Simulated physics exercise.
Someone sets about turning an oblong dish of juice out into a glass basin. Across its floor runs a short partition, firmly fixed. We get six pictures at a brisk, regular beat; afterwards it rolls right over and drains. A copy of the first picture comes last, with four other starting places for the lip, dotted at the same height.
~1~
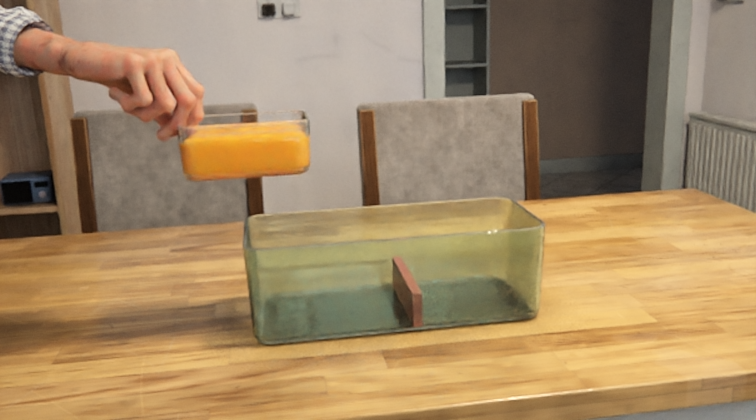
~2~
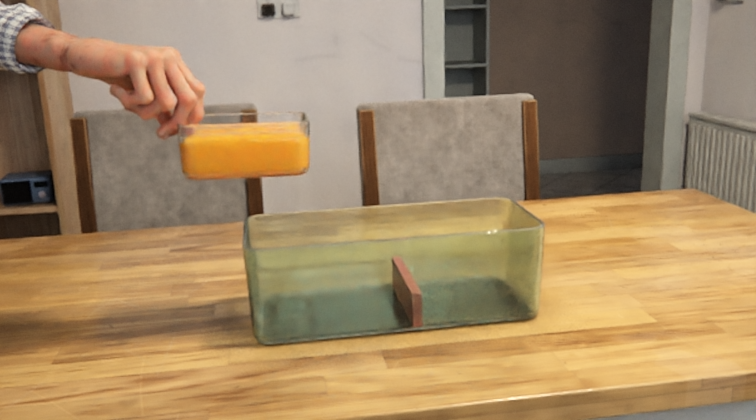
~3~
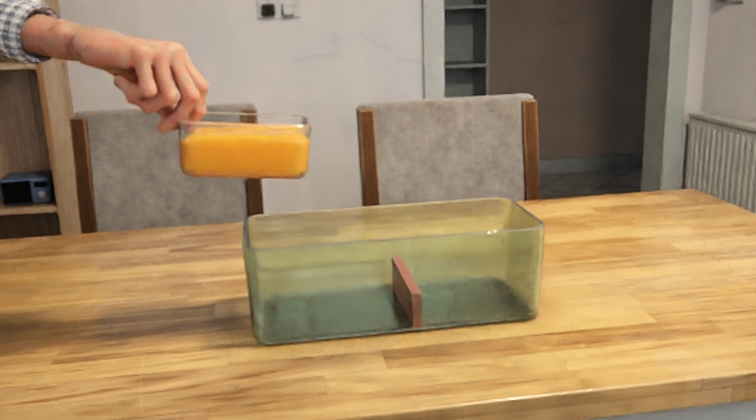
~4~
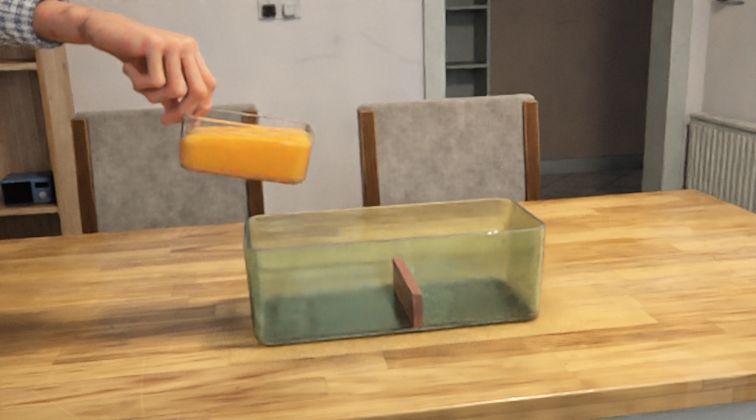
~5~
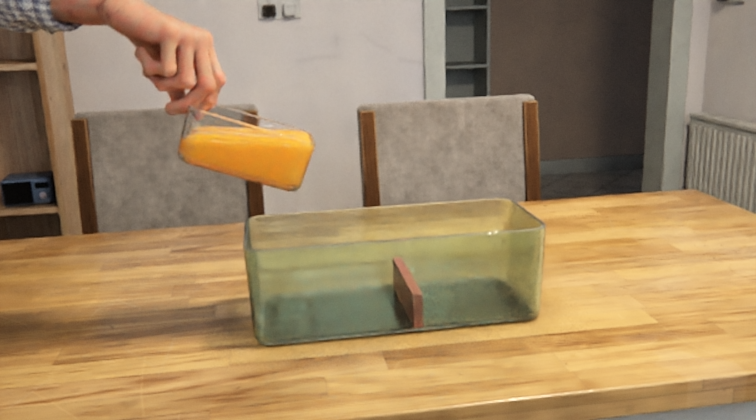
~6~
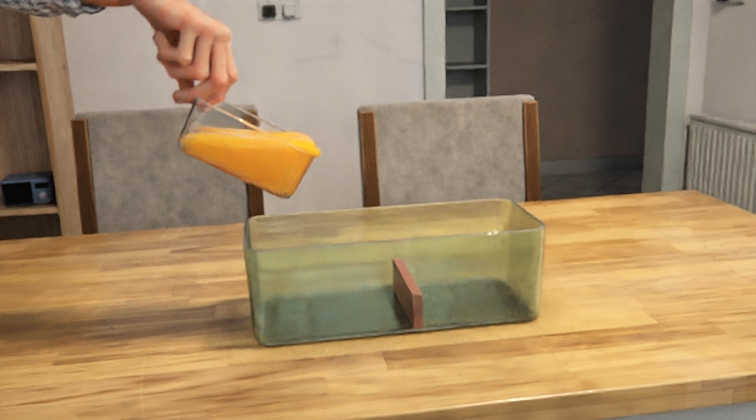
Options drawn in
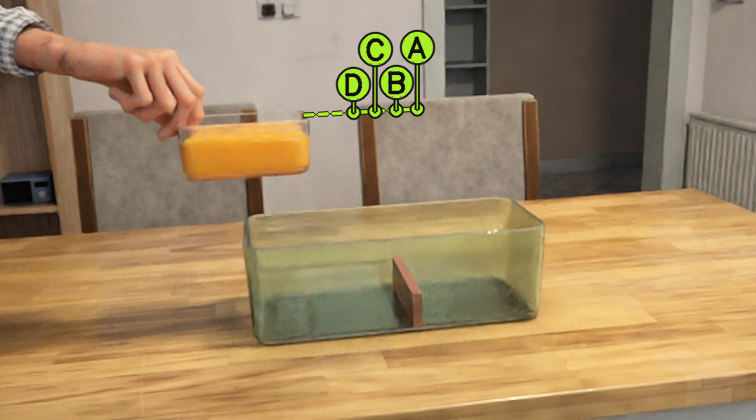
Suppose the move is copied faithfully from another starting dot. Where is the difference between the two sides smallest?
Take D.
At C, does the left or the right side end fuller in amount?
The right one.
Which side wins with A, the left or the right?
More ends on the right.
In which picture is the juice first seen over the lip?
In picture 6.
On the marked copy, A at (417, 109); B at (396, 110); C at (375, 111); D at (353, 112).
With A, about 8 % ends left of the wall and 91 % right of it.
With B, about 19 % ends left of the wall and 80 % right of it.
With C, about 28 % ends left of the wall and 71 % right of it.
With D, about 50 % ends left of the wall and 49 % right of it.
